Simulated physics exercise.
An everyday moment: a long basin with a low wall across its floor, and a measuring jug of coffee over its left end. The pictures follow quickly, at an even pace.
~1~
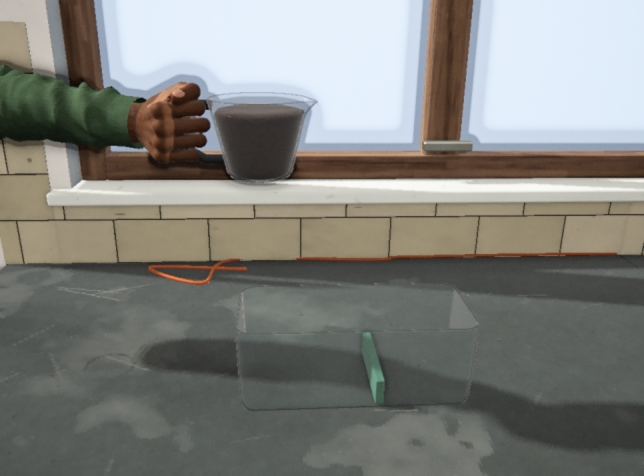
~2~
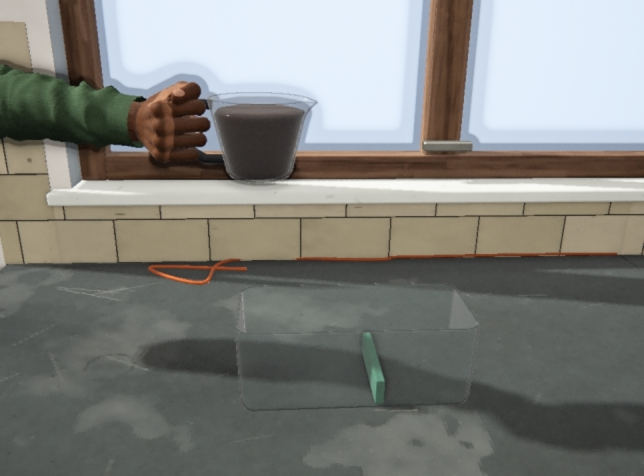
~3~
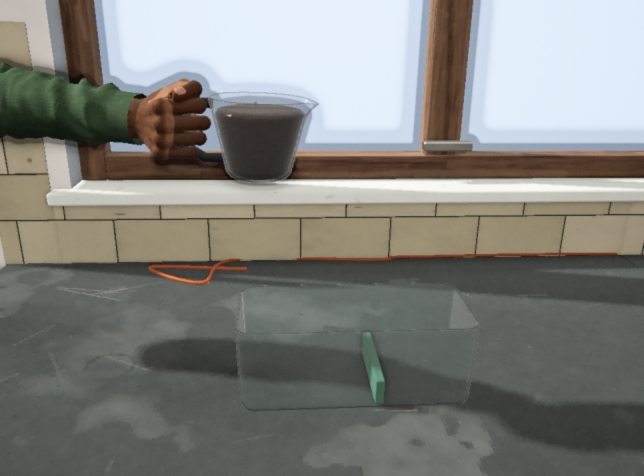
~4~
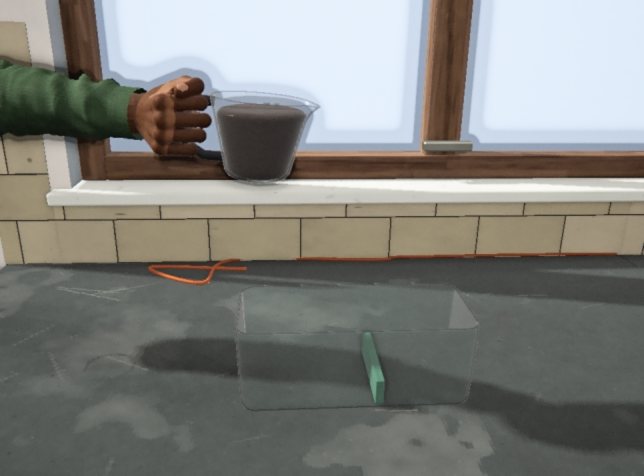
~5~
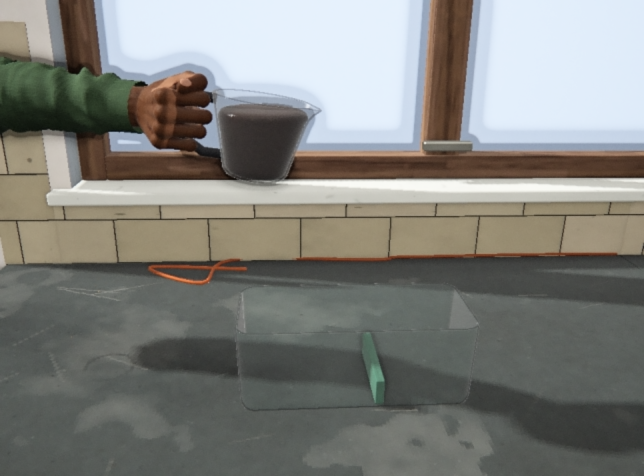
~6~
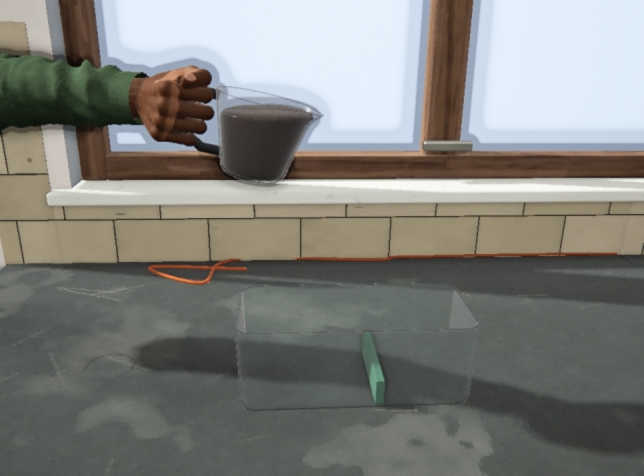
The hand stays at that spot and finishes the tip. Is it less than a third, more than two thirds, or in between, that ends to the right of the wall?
It comes to between a third and two thirds.
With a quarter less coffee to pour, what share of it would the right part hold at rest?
Near 30 %.
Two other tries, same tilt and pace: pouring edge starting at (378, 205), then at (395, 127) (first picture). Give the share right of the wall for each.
In turn 90 and 60 in a hundred.
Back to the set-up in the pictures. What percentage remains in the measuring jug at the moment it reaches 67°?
Close to 60 per cent.
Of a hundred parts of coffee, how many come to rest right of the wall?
About 55 per cent.
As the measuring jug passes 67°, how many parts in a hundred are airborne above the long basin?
It comes to 35 per cent or so.
A moment on, the measuring jug is tipped part way and 62 per cent is still to pour, 2 is left of the wall and 3 right of it.
Next, the measuring jug is tipped on its side and 9 per cent is still to pour, 18 is left of the wall and 46 right of it.
Then the measuring jug is tipped right over and 0 per cent is still to pour, 44 is left of the wall and 52 right of it.
Later the measuring jug is tipped right over and 0 per cent is still to pour, 45 is left of the wall and 53 right of it.
In the end 45 per cent lies left of the wall, 53 right of it and 2 outside.
